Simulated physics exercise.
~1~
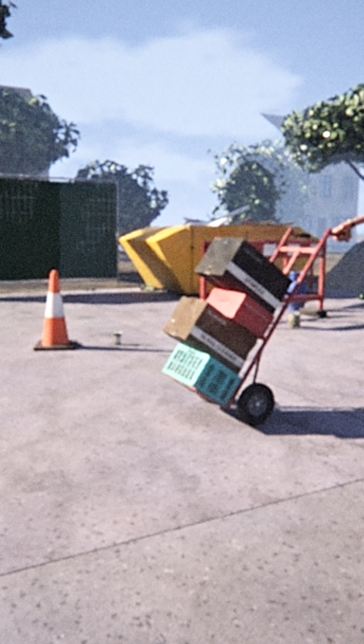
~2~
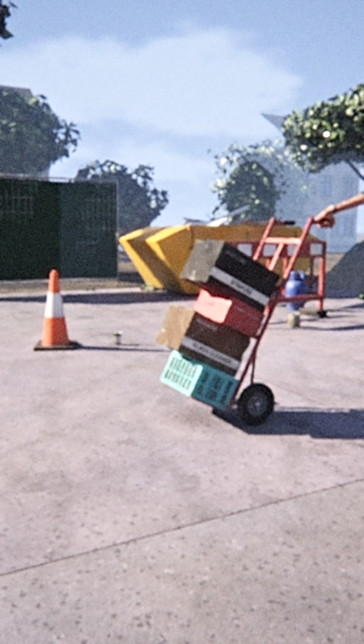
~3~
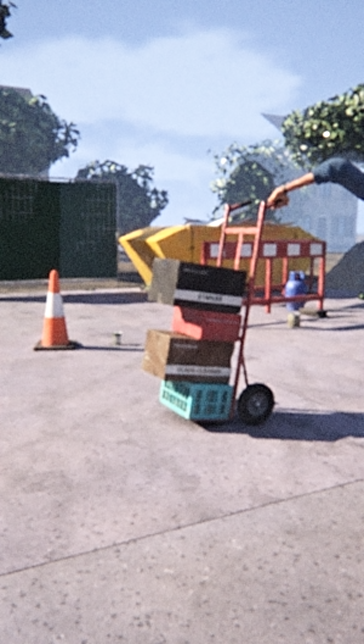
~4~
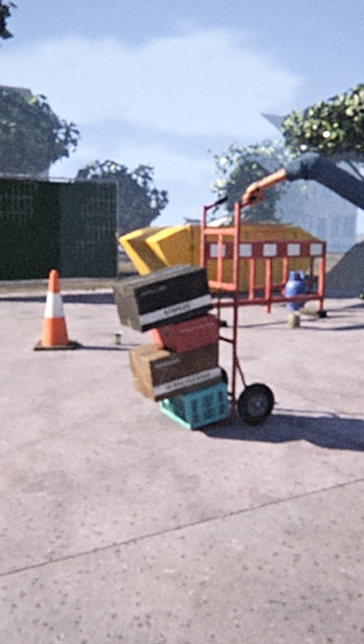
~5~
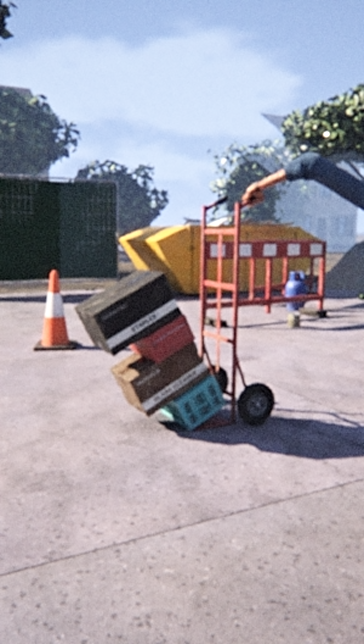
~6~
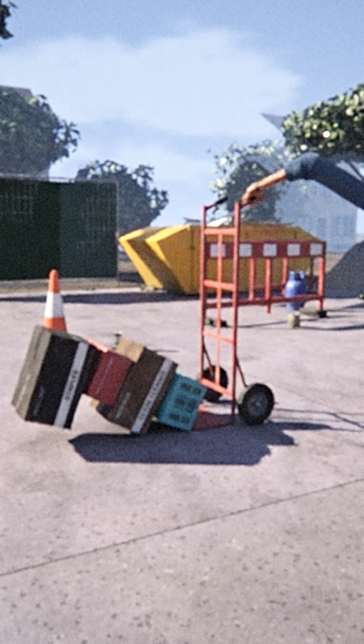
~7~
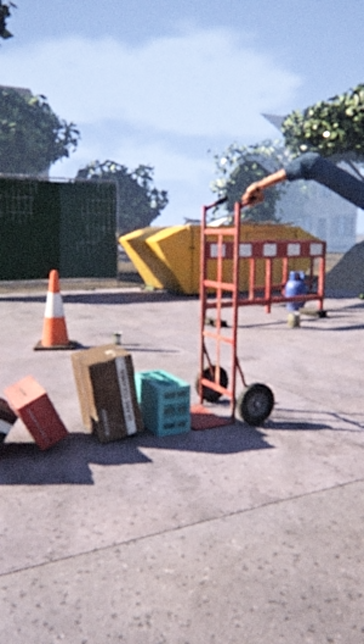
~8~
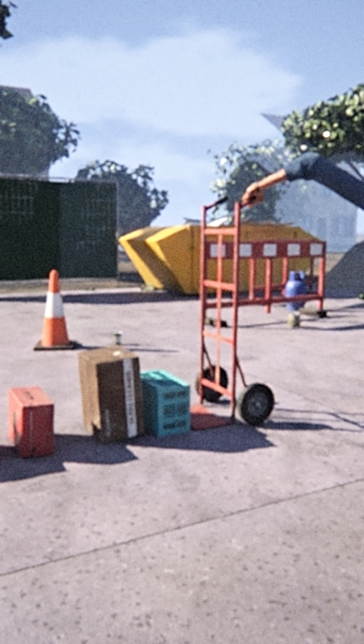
A red two-wheeled hand truck stands tilted back on a sunlit paved yard, seen from the side by a still camera, with a turquoise crate, a brown box, a red toolbox and a black parcel stacked on it. Behind are a traffic cone, yellow skips and a red and white barrier. A hand at the right swings the truck upright and holds it there. The stack keeps going, leaning away and toppling left. The black parcel, toolbox and brown box drop to the ground, and the parcel slides out of view. The crate ends tipped over beside the upright truck.
